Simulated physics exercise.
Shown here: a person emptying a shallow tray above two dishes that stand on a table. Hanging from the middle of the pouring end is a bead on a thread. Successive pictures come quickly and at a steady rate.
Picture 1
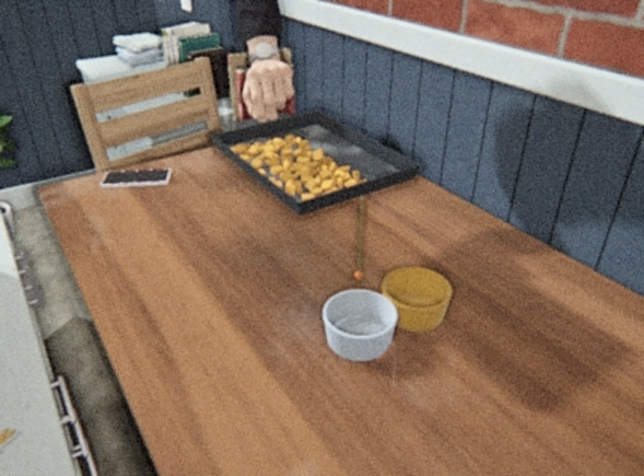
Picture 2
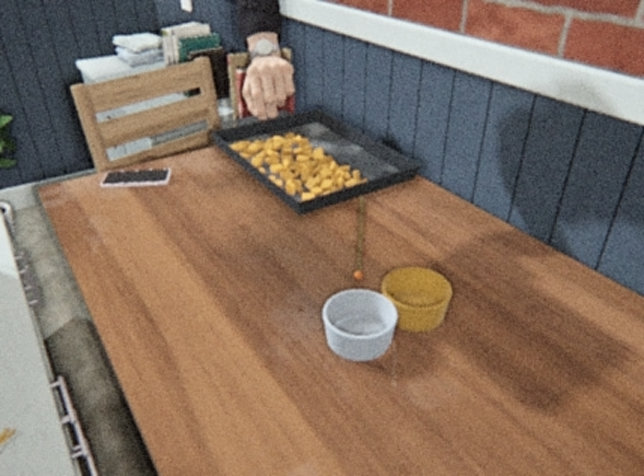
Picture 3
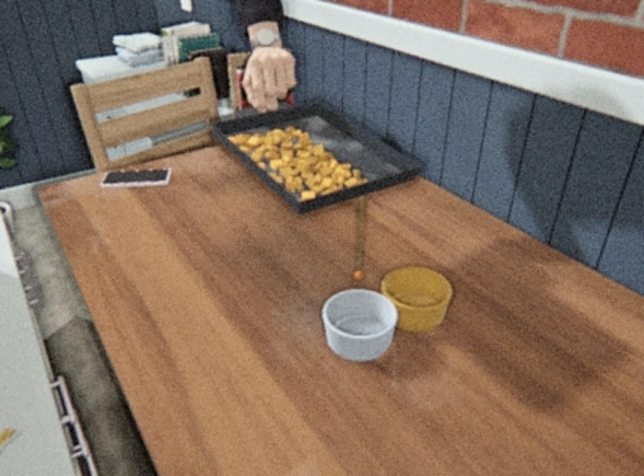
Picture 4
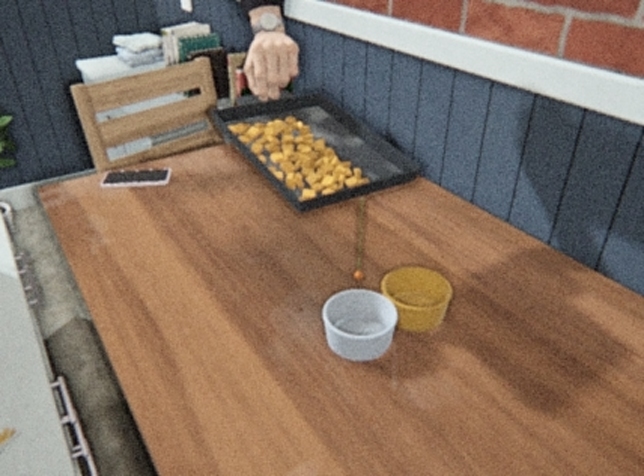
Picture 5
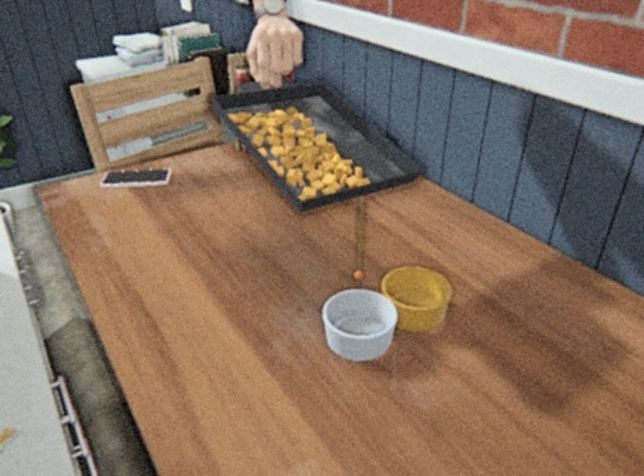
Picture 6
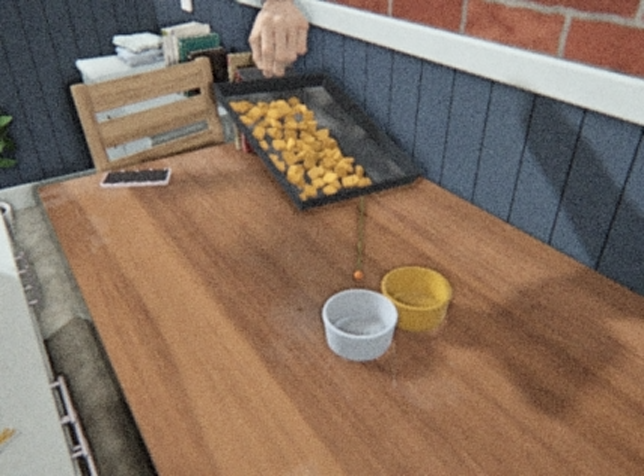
A hand raised the far end of a dark, shallow tray of small golden crackers above a wooden table, steepening its slant, while the white and yellow dishes below stayed still.
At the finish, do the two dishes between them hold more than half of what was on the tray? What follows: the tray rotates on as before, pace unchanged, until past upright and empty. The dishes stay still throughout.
Yes.
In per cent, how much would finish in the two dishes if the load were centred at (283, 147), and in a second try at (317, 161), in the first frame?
First try 80 %, second try 80 %.
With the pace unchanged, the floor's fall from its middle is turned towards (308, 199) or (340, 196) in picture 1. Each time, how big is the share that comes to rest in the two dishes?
Shares: 10 %, then 50 %.
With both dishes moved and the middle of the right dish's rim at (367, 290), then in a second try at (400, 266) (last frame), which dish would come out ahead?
Trial one goes to the one to the right, trial two to the one to the right.
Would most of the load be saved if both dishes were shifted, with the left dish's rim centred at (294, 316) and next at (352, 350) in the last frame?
Well, not up to half at the first spot and not up to half at the second.
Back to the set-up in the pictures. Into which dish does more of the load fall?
Observation: The one at right.
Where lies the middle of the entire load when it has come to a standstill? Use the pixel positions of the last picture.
I'd mark it at roughly (407, 308).
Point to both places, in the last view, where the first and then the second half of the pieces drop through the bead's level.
(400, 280) first, (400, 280) later.
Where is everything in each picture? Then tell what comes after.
Corners of the pouring end (300, 200) and (416, 164), level; middle of the load (299, 167), small crackers; left dish (381, 343); right dish (438, 315); bead on its thread (359, 275), in the first picture.
Corners of the pouring end (300, 200) and (416, 165), level; middle of the load (299, 166), in the second picture.
Corners of the pouring end (301, 199) and (416, 166), tipped barely, lowest at the right corner; middle of the load (299, 162), in the third picture.
Corners of the pouring end (302, 199) and (417, 167), tipped a little, lowest at the right corner; middle of the load (299, 156), in the fourth picture.
Corners of the pouring end (303, 198) and (418, 169), tipped a little, lowest at the right corner; middle of the load (300, 150), in the fifth picture.
Corners of the pouring end (304, 198) and (418, 171), tipped clearly, lowest at the right corner; middle of the load (302, 145); left dish (381, 343); right dish (438, 315), in the sixth picture.
Just after the last frame, tray tipped steeply; almost all on the tray; just a few in the air.
A moment on, tray tipped past a quarter turn; roughly a third on the tray; about a tenth in the left dish; roughly a quarter in the right dish; about a tenth outside both; roughly a third in the air.
Further on, tray tipped past a quarter turn; roughly a quarter in the left dish; roughly two thirds in the right dish; about a tenth outside both.
When it is over, tray tipped past a quarter turn; roughly a quarter in the left dish; roughly two thirds in the right dish; about a tenth outside both.
